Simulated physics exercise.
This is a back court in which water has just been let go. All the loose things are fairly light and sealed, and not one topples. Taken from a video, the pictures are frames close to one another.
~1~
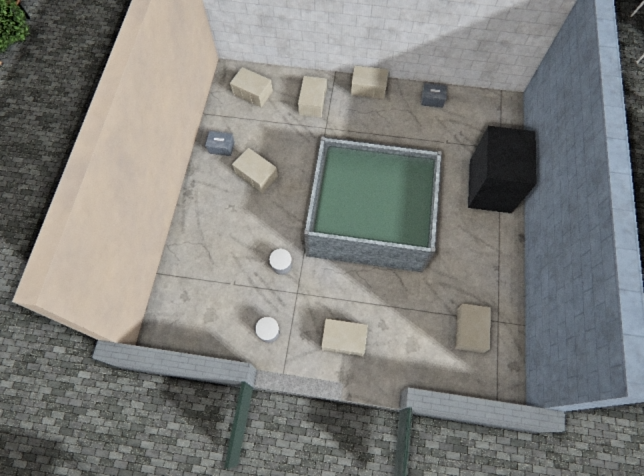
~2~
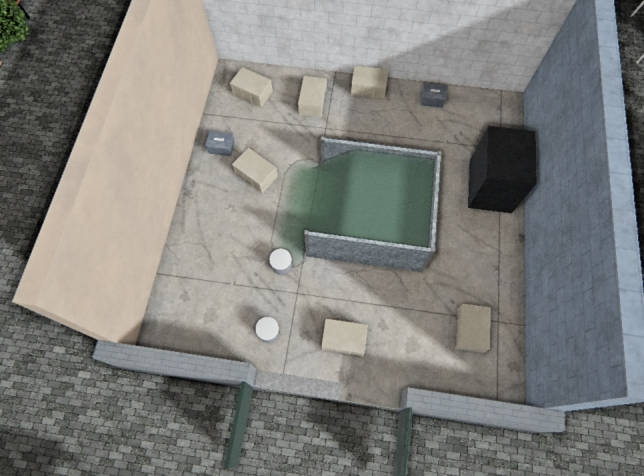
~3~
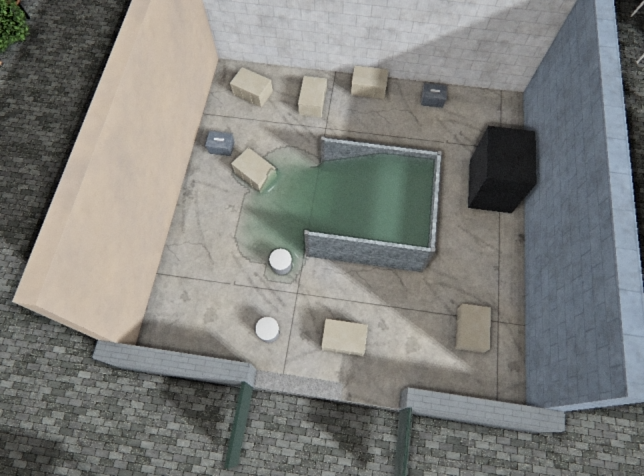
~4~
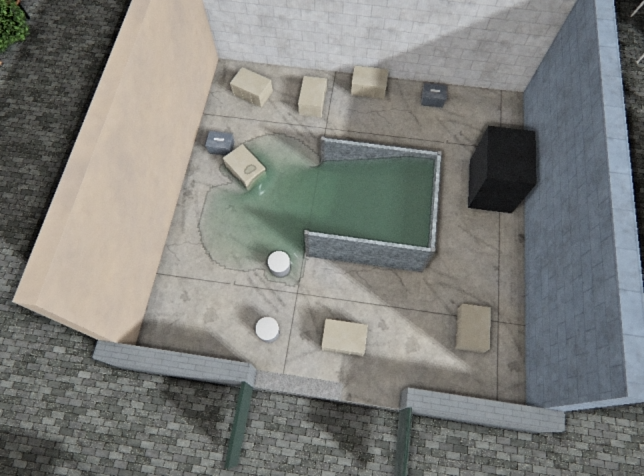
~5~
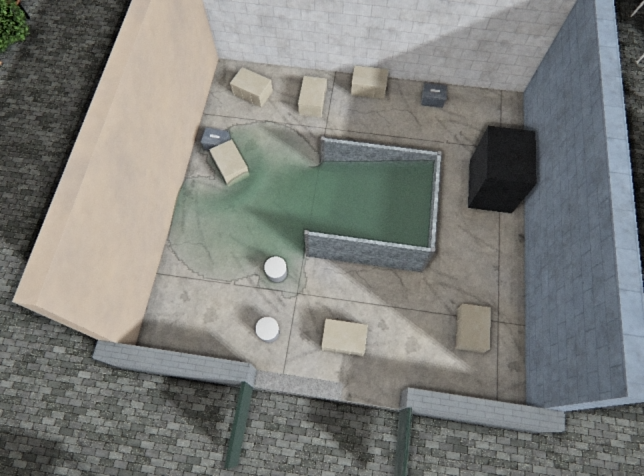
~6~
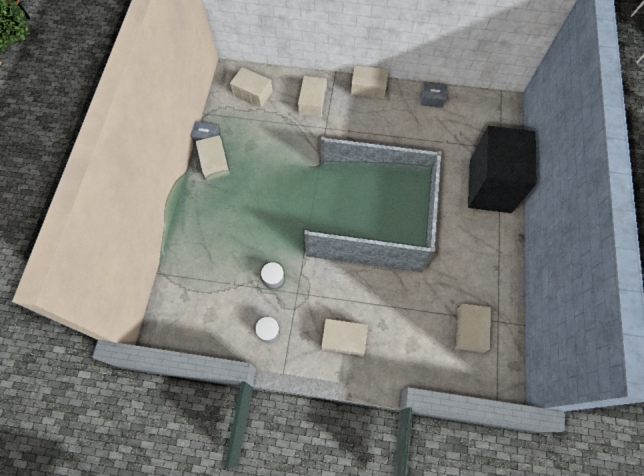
Green water poured out of the left side of a walled tank and spread across the courtyard floor, pushing a tan box left against a small gray one and nudging a white drum slightly.
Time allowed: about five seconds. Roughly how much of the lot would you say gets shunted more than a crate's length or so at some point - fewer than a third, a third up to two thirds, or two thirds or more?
It reaches two thirds.
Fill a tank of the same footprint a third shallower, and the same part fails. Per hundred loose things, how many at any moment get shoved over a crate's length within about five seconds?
Roughly 50 in a hundred.
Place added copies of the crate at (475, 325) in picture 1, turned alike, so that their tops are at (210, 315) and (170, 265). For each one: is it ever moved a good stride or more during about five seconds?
Went the distance, went the distance.
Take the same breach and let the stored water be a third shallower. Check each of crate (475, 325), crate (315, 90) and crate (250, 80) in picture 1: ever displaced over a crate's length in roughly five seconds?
Per item, in order: Missed the mark; cleared the mark; cleared the mark.
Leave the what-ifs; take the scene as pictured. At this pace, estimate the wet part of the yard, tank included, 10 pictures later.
About 45 in a hundred.
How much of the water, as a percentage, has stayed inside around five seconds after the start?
It comes to about 96 parts in a hundred.
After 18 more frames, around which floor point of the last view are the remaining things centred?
What remains is centred near (351, 178).
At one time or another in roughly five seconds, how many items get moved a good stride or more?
The count is 8.
A moment on, 1 of 10 are well off their spots; 2 afloat.
Next, 2 of 10 are well off their spots; 2 afloat.
Later, 7 of 10 are well off their spots; 2 afloat.
In the end, 8 of 10 are well off their spots, and 8 have been at some point; 1 afloat.
